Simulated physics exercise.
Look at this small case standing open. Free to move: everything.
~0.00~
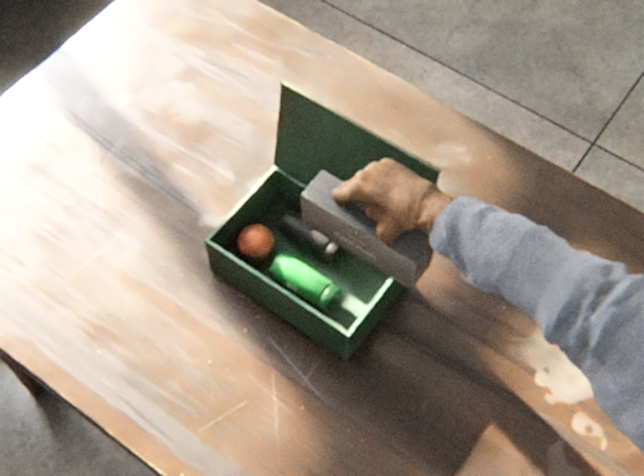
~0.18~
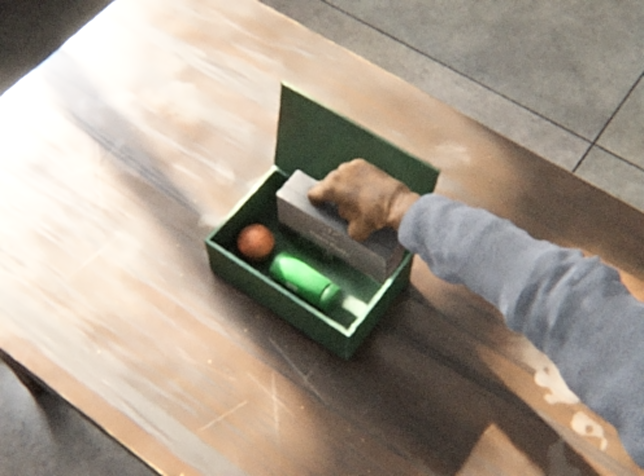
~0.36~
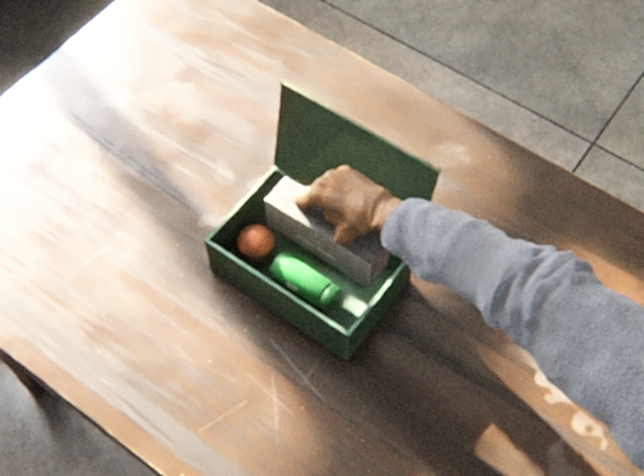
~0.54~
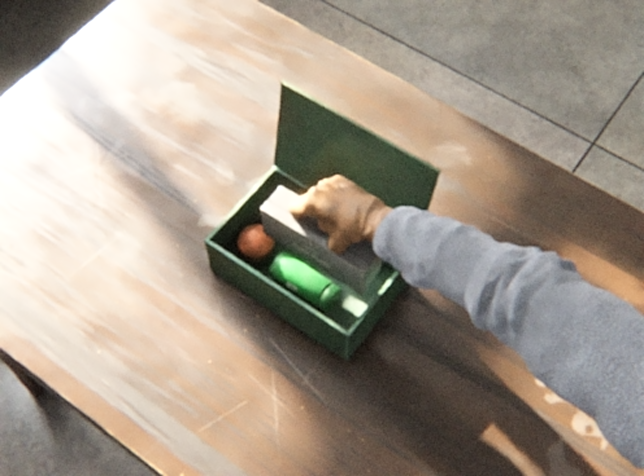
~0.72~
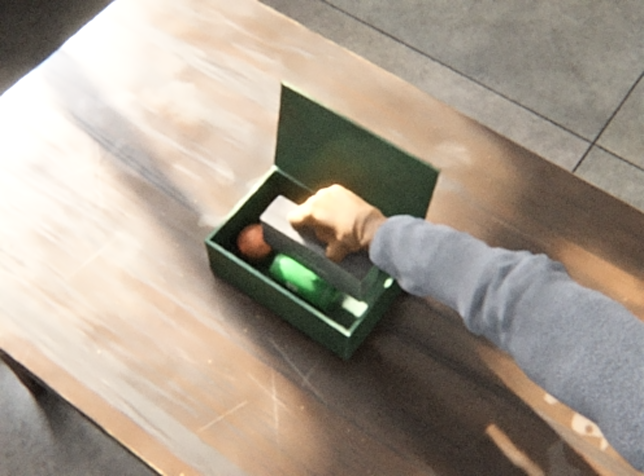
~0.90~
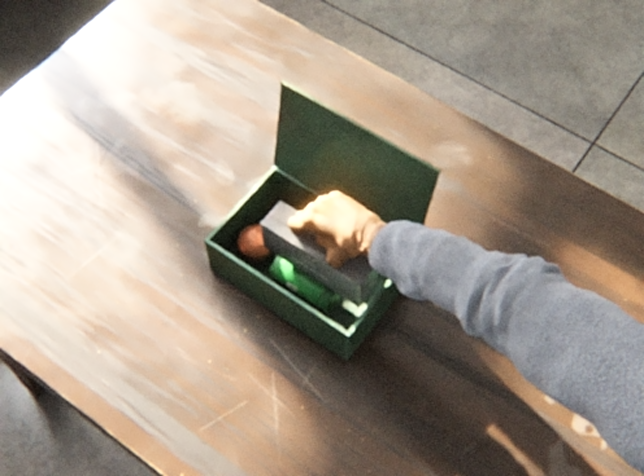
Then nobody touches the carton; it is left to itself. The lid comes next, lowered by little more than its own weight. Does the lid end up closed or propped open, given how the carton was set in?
The lid ends up closed.
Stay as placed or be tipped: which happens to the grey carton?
Well, the grey carton stays just as set.
Around 1.40 s, grey carton rocked 44° from its first pose near (327, 257); green shaker displaced about its own width; orange ball displaced a little.
Around 2.30 s, lid 72° above the rim; grey carton displaced a little near (315, 272); green shaker displaced about its own width; orange ball displaced a little.
Around 3.00 s, lid 23° above the rim; grey carton displaced a little near (315, 272); green shaker displaced about its own width; orange ball displaced a little.
Finally (4.0 s), lid shut; moved from the start, grey carton; the other 3 still in place. Final places as the last picture's camera would see them, grey carton near (315, 272).
